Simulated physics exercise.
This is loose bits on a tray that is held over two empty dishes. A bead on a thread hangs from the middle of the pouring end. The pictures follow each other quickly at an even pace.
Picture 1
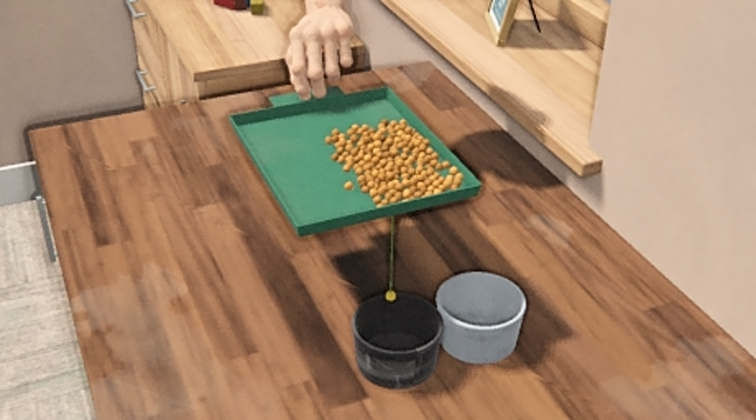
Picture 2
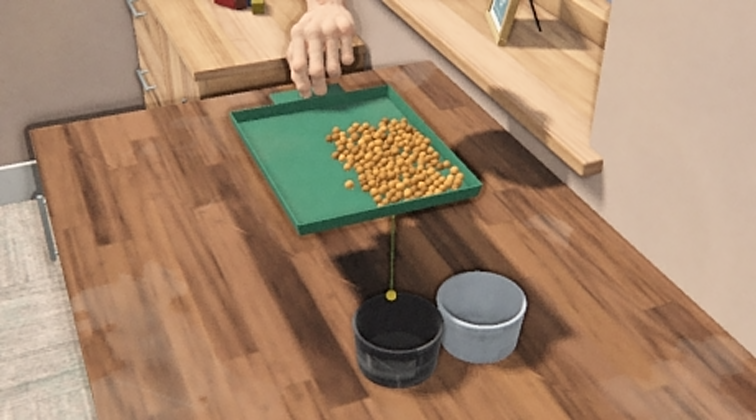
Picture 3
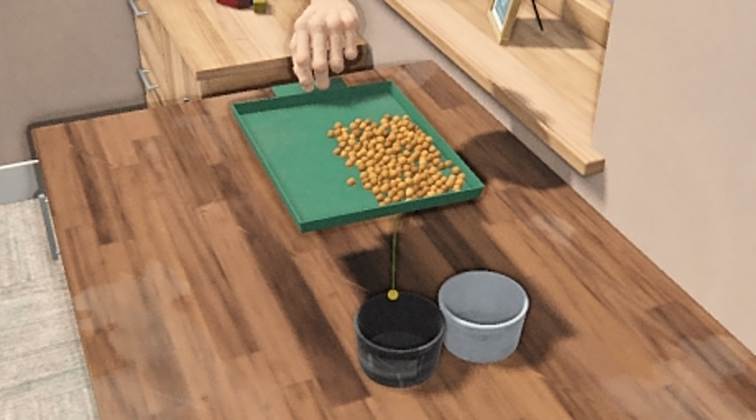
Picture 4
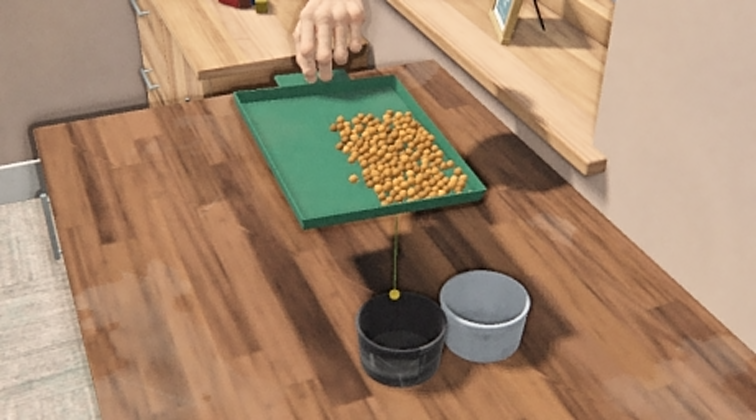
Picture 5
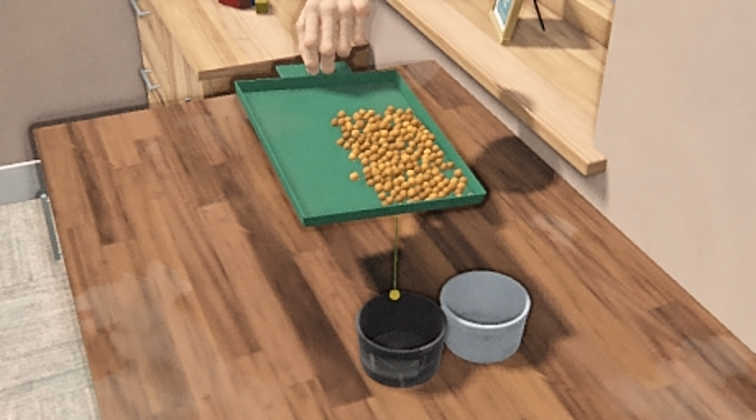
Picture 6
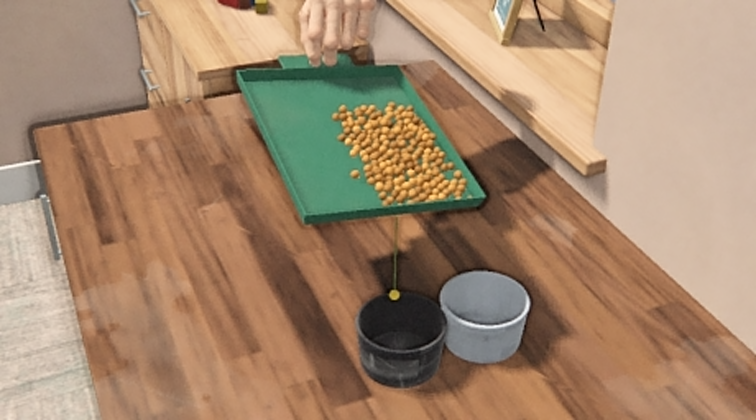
A hand slightly tilts a green tray of roasted chickpeas above two small empty dishes.
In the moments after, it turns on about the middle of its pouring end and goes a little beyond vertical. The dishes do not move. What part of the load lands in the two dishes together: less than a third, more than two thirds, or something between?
Caught overall: Between a third and two thirds.
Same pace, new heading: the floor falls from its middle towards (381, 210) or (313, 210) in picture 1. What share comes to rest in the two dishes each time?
The first gives 50 %, the second 10 %.
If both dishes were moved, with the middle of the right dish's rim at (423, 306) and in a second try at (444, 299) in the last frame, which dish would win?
At the first place the right dish, at the second the right-hand dish.
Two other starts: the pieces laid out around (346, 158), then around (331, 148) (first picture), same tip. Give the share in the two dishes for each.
About 50 and 50 per cent.
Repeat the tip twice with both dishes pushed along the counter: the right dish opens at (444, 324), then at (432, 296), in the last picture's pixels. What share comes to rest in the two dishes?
In turn 20 and 60 in a hundred.
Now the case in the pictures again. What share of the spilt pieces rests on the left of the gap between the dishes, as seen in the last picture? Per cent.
Roughly 50 in a hundred.
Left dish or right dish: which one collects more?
It is right.
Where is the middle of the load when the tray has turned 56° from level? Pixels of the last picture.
Roughly at (427, 154).
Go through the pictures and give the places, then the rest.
The first picture shows corners of the pouring end at (299, 224) and (478, 184), level; middle of the load at (391, 161), roasted chickpeas; left dish at (415, 366); right dish at (500, 341); bead on its thread at (391, 296).
The second picture shows corners of the pouring end at (300, 223) and (479, 184), level; middle of the load at (391, 160).
The third picture shows corners of the pouring end at (302, 220) and (481, 185), tipped barely, lowest at the right corner; middle of the load at (393, 158).
The fourth picture shows corners of the pouring end at (305, 217) and (482, 188), tipped a little, lowest at the right corner; middle of the load at (396, 156).
The fifth picture shows corners of the pouring end at (306, 215) and (483, 192), tipped a little, lowest at the right corner; middle of the load at (396, 154).
The sixth picture shows corners of the pouring end at (307, 213) and (482, 195), tipped a little, lowest at the right corner; middle of the load at (397, 152); left dish at (419, 365); right dish at (504, 341).
Soon, tray tipped steeply; nearly all on the tray; a stray few in the right dish; a stray few in the air.
A while on, tray tipped right over; nearly all on the tray; a stray few in the left dish; a small part in the right dish; a stray few outside both; a stray few in the air.
Towards the end, tray tipped past a quarter turn; a small part in the left dish; about a third in the right dish; about half outside both; a stray few in the air.
Finally, tray tipped past a quarter turn; a small part in the left dish; about a third in the right dish; about half outside both; a stray few in the air.
